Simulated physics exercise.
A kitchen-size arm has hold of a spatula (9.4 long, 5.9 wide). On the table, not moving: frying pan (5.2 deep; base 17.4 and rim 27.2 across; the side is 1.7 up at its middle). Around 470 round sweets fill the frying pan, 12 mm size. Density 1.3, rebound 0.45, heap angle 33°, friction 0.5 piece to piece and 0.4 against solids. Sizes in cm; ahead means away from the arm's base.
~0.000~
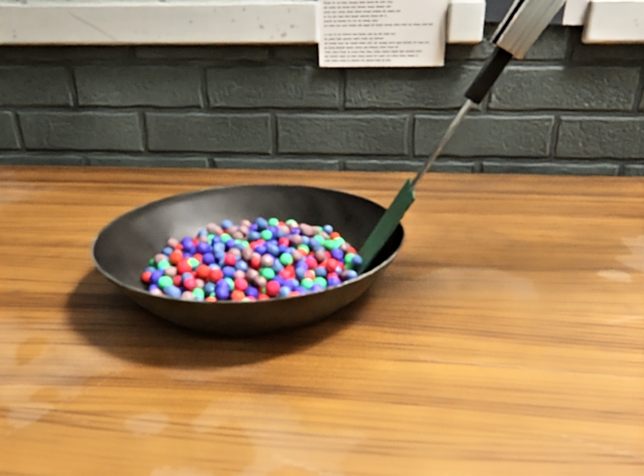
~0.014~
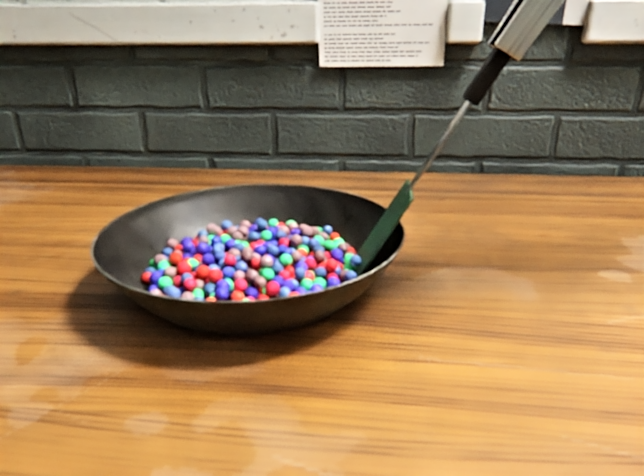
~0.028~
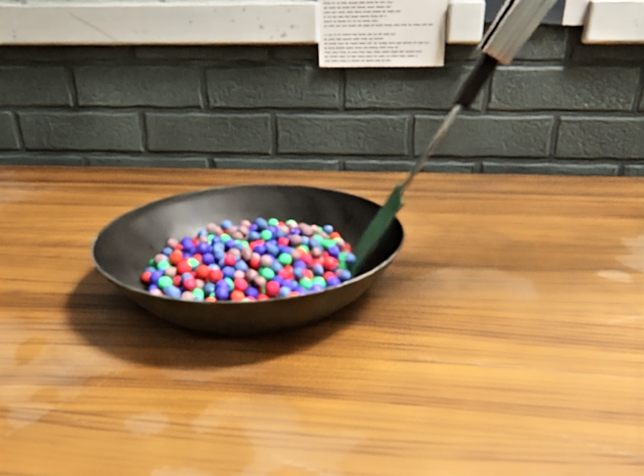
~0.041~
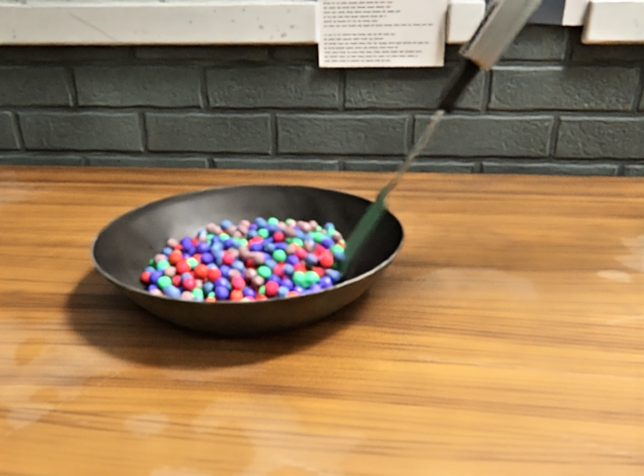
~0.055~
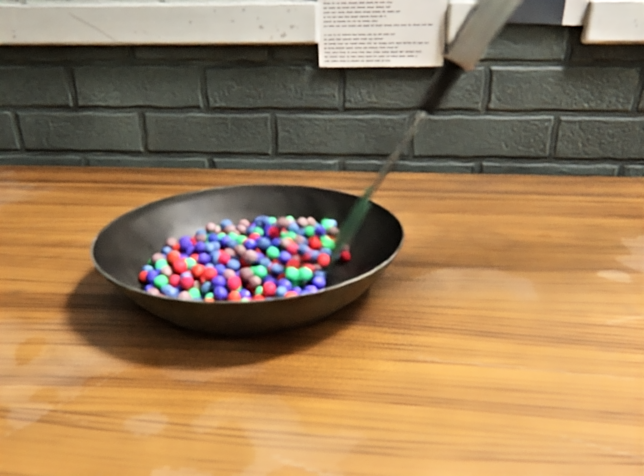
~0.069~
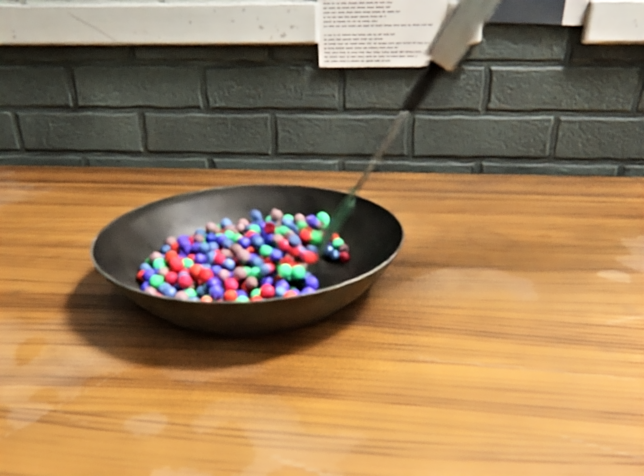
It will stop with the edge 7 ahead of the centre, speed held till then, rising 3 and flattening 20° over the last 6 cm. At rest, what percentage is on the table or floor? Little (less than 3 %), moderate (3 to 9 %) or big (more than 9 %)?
Share on the table or floor: Moderate (3 to 9 %).
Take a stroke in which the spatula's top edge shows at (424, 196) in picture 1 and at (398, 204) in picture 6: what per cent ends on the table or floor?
Some 0 per cent.
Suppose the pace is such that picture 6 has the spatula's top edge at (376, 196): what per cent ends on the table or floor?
Some 0 per cent.
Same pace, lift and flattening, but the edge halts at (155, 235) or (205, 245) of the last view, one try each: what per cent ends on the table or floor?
About 20 and 0 per cent.
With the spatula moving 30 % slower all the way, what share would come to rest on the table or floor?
In that case some 0 per cent.
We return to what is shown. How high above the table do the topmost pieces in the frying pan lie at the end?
Some 5.5 cm.
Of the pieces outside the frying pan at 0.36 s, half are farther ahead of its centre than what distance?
Roughly 20 cm.
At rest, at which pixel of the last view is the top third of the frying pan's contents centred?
At about (173, 246).
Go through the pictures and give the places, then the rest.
The first picture shows the spatula top edge at (412, 187), sloping 60°; upper third of the load around (260, 255), from x 145 to 355, top at y 225; 470 in the frying pan.
The second picture shows the spatula top edge at (410, 188), sloping 60°; upper third of the load around (260, 255), from x 145 to 355, top at y 225.
The third picture shows the spatula top edge at (401, 192), sloping 60°; upper third of the load around (265, 255), from x 145 to 350, top at y 225.
The fourth picture shows the spatula top edge at (386, 195), sloping 60°; upper third of the load around (270, 252), from x 145 to 345, top at y 225.
The fifth picture shows the spatula top edge at (369, 196), sloping 60°; upper third of the load around (269, 250), from x 145 to 345, top at y 220.
The sixth picture shows the spatula top edge at (353, 196), sloping 60°; upper third of the load around (265, 248), from x 145 to 345, top at y 215; 470 in the frying pan.
After 0.11 s, sloping 60°, highest piece 8 above the table; 470 in the frying pan.
After 0.14 s, sloping 53°, highest piece 8 above the table; 470 in the frying pan.
After 0.36 s, sloping 40°, highest piece 6 above the table; 445 in the frying pan, 19 on the table or floor, 6 on the blade or in flight.
After 1.41 s, sloping 40°, highest piece 5 above the table; 445 in the frying pan, 25 on the table or floor.
In the end, 445 in the frying pan, 25 on the table or floor. That is 5 % on the table or floor.
